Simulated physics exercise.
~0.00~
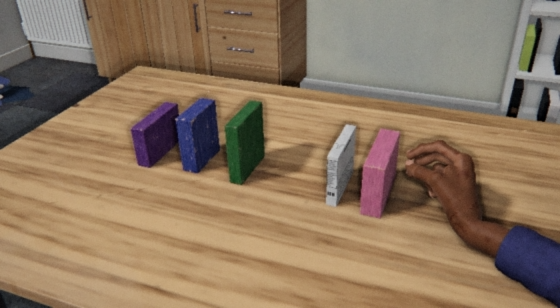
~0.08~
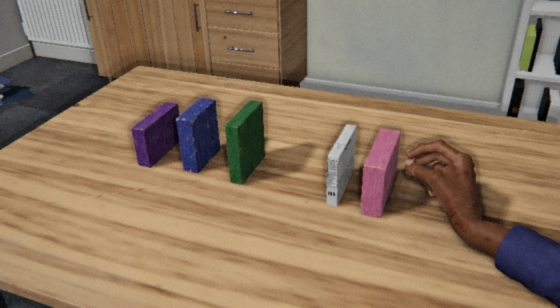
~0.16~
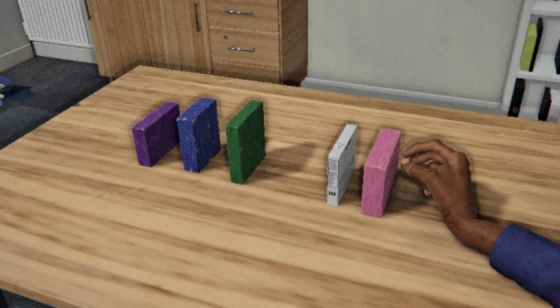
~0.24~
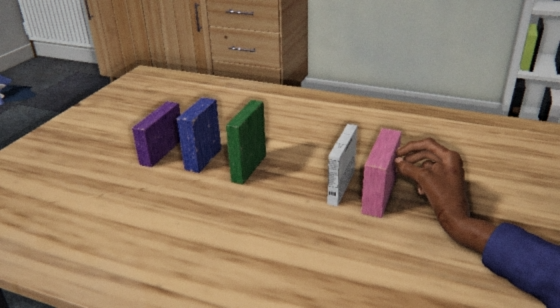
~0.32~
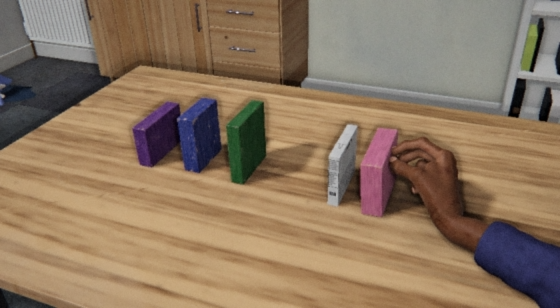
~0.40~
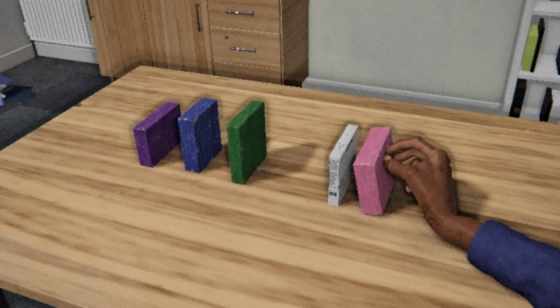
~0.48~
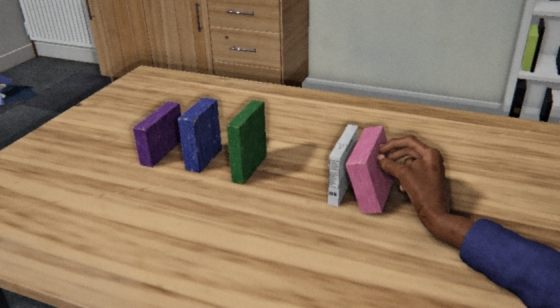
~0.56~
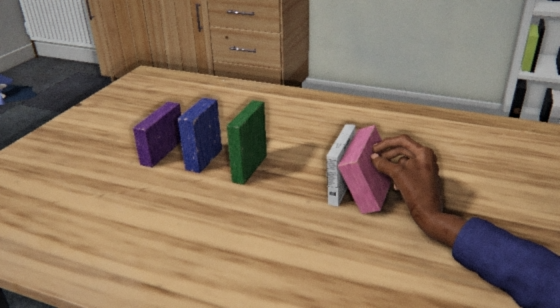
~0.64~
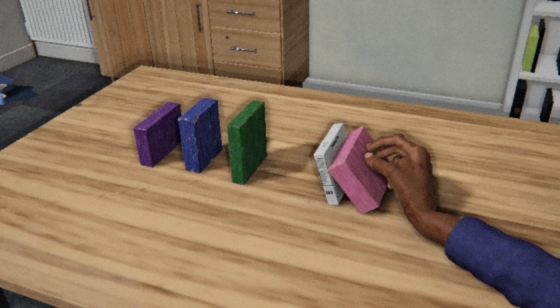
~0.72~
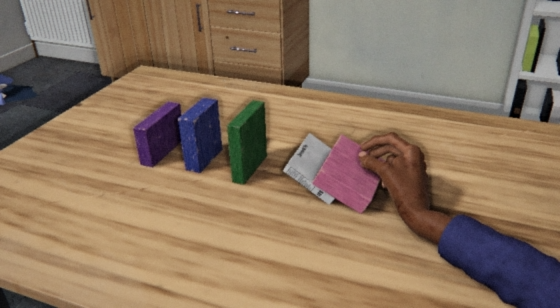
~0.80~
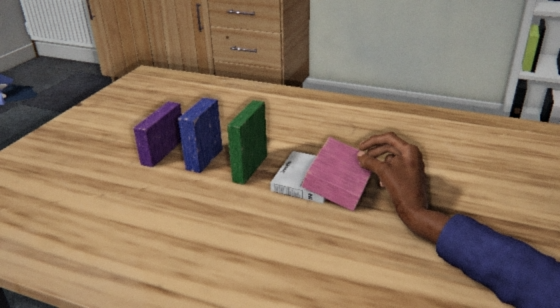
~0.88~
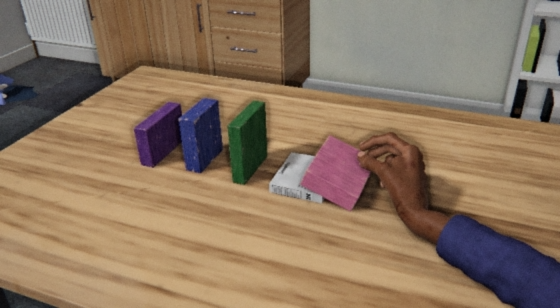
A hand slowly pushed the top of an upright pink board leftward until it tipped into the white packet beside it, knocking that flat with the pink board resting on top, while the green, blue and purple blocks stayed standing.
